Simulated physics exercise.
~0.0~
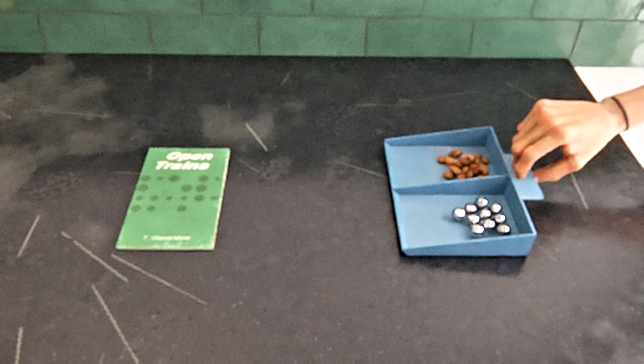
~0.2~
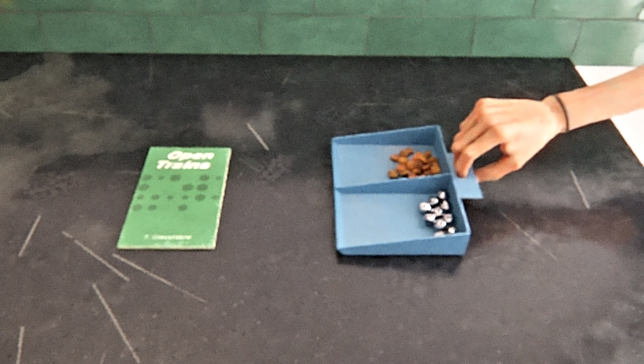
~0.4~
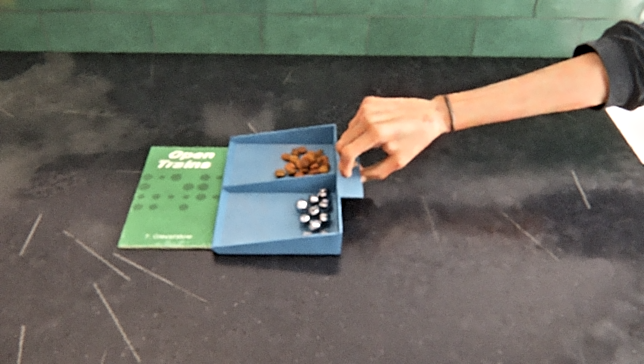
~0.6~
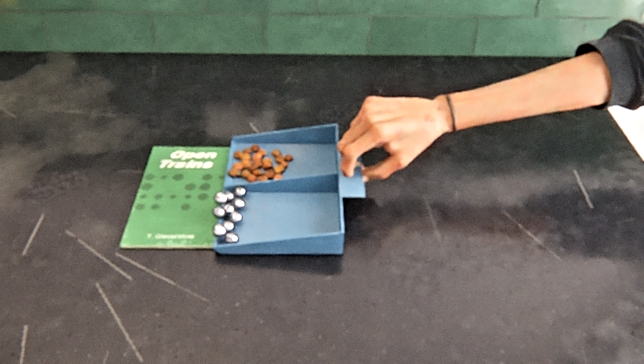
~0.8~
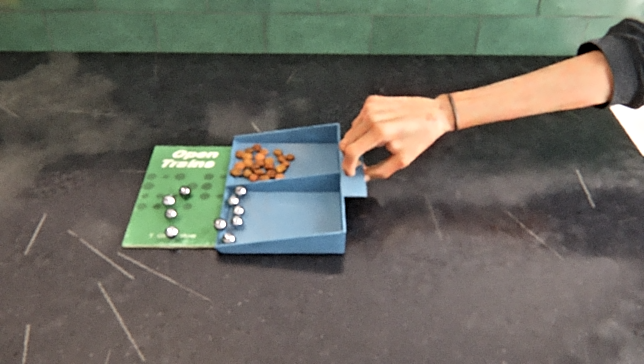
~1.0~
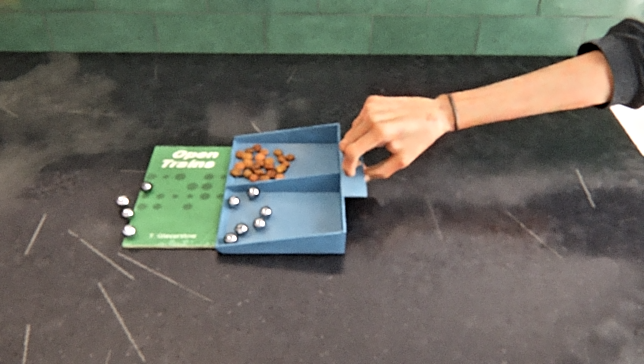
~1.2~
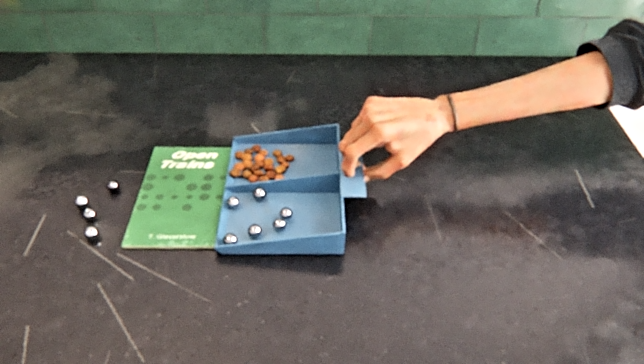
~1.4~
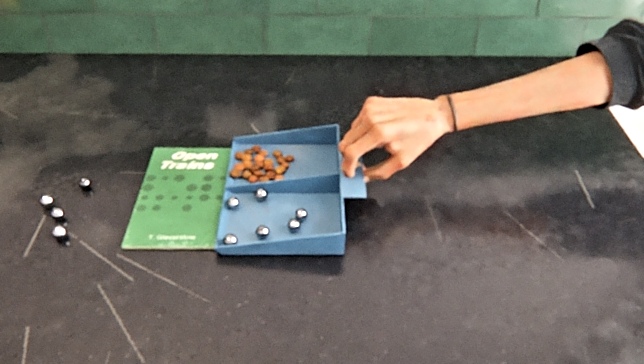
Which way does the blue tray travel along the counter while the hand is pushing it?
The tray moves to the left, toward the thin green book.
